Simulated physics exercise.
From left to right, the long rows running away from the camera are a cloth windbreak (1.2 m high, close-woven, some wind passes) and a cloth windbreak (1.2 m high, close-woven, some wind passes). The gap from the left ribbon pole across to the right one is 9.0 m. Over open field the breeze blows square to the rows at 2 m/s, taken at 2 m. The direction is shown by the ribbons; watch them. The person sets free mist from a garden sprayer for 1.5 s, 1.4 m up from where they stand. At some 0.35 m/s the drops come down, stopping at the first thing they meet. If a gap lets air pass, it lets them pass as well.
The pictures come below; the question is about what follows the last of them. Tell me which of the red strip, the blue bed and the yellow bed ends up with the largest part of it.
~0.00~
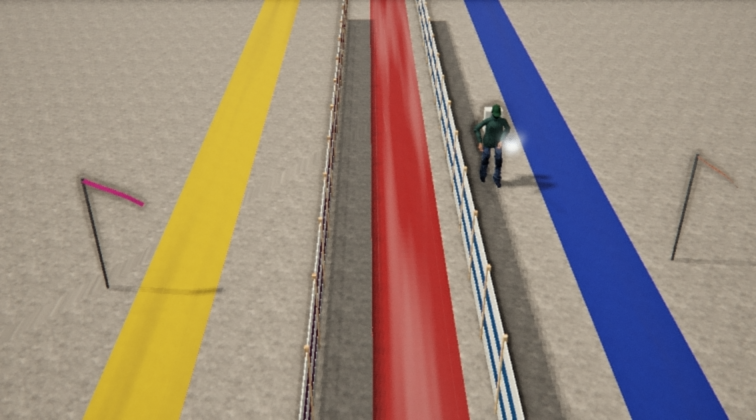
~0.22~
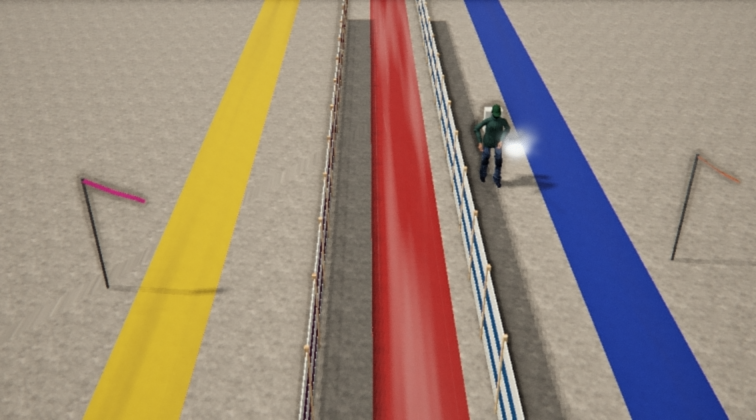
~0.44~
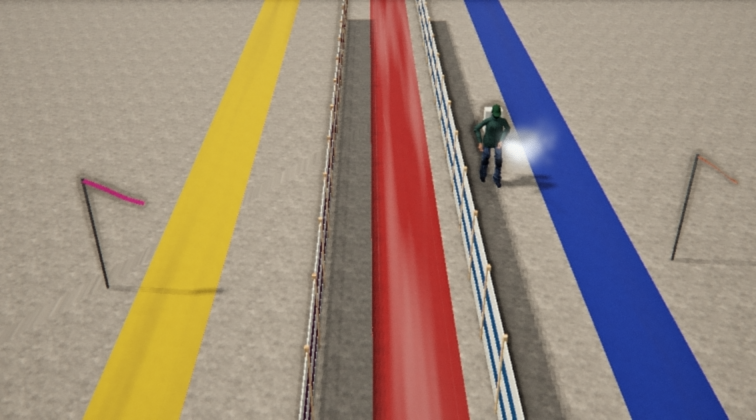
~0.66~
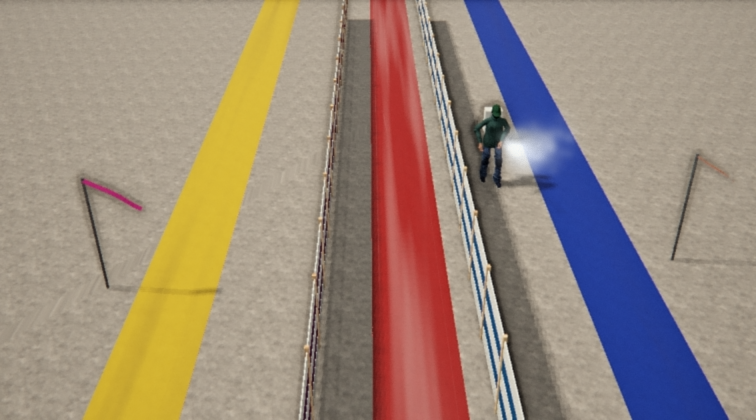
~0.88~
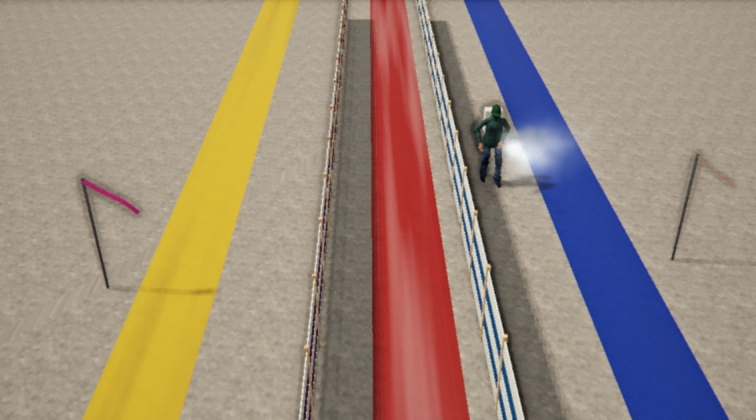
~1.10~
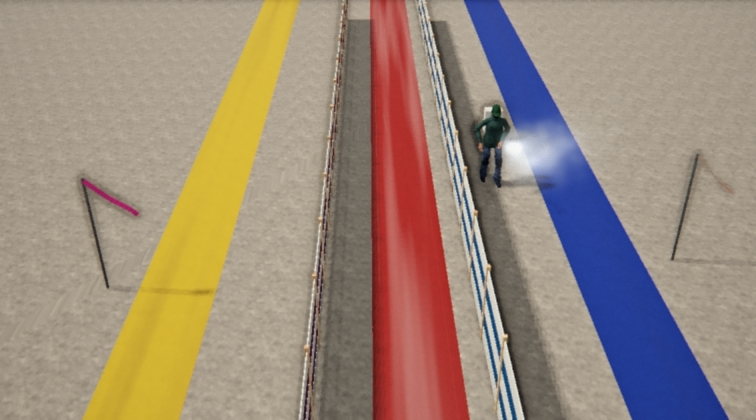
That would be blue.
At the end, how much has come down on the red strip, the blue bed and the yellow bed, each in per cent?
0 % red, 35 % blue, 0 % yellow.
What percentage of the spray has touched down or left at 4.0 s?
Estimate: Some 20 % no longer in the air.
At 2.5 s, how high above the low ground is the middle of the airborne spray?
Roughly 1.0 m up.
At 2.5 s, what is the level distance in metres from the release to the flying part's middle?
That distance is some 1.0 m.
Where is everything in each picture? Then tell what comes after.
The left ribbon ends at (144, 205), leaning 60 degrees to the right, the spray in the air spans x = 505 to 520 around y = 140 and it comes from (510, 139), in the first frame.
The right ribbon ends at (739, 182), leaning 60 degrees to the right, the spray in the air spans x = 505 to 525 around y = 145, the red one passes (408, 259), the blue one passes (603, 257) and the yellow one passes (188, 261), in the second frame.
The left ribbon ends at (144, 203), leaning 65 degrees to the right, the spray in the air spans x = 505 to 545 around y = 145 and the top of the right cloth windbreak crosses (461, 152), in the third frame.
The right ribbon ends at (736, 184), leaning 55 degrees to the right, the spray in the air spans x = 510 to 555 around y = 145, the red one passes (402, 185), the blue one passes (568, 184) and the yellow one passes (215, 187), in the fourth frame.
The left ribbon ends at (139, 213), leaning 55 degrees to the right and the spray in the air spans x = 510 to 570 around y = 145, in the fifth frame.
The spray in the air spans x = 510 to 580 around y = 145 and the top of the left cloth windbreak crosses (327, 153), in the sixth frame.
After 2.5 s, 99 % is in the air or yet to come; 0 % lies on the red strip, 0 % on the blue bed and 0 % on the yellow bed; the middle of what still flies is 0.9 m above the low ground, near (562, 166).
After 4.0 s, 81 % is in the air or yet to come; 0 % lies on the red strip, 6 % on the blue bed and 0 % on the yellow bed; the middle of what still flies is 0.6 m above the low ground, near (592, 181).
After 8.0 s, 18 % is in the air or yet to come; 0 % lies on the red strip, 31 % on the blue bed and 0 % on the yellow bed.
After 20.0 s, 1 % is in the air or yet to come; 0 % lies on the red strip, 33 % on the blue bed and 0 % on the yellow bed.
After 45.0 s, 0 % is in the air or yet to come; 0 % lies on the red strip, 33 % on the blue bed and 0 % on the yellow bed.
